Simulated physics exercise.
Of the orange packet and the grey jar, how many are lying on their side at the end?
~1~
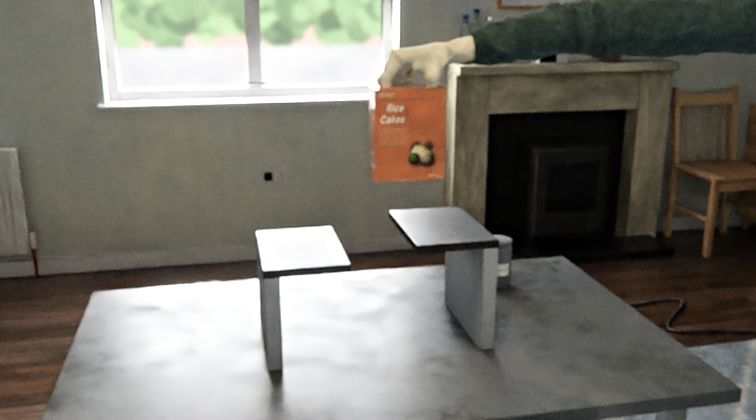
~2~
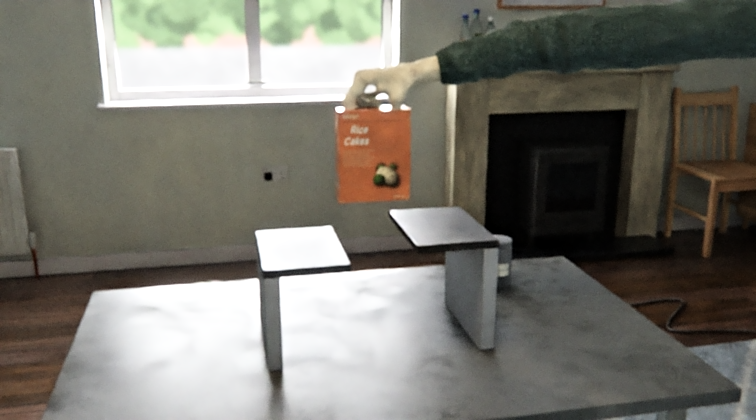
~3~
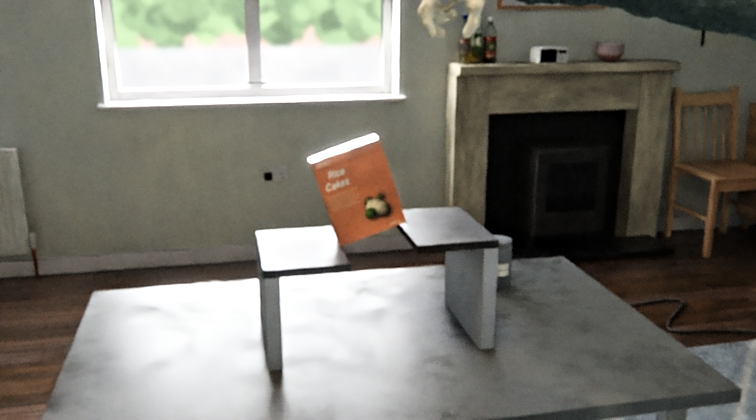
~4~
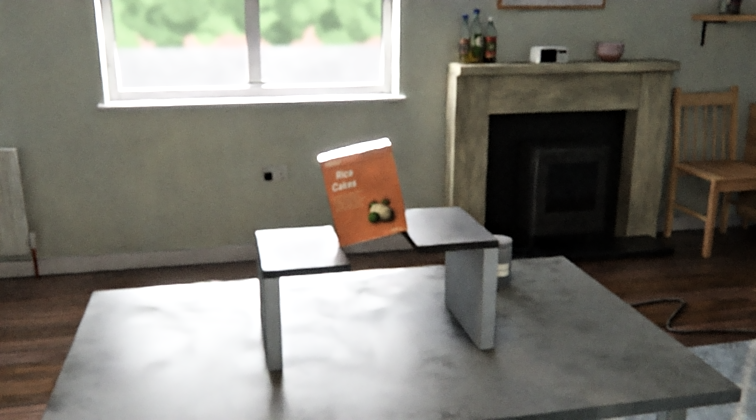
None of them are. The orange packet is leaning but caught in the gap between the supports, and the grey jar still stands in its place.
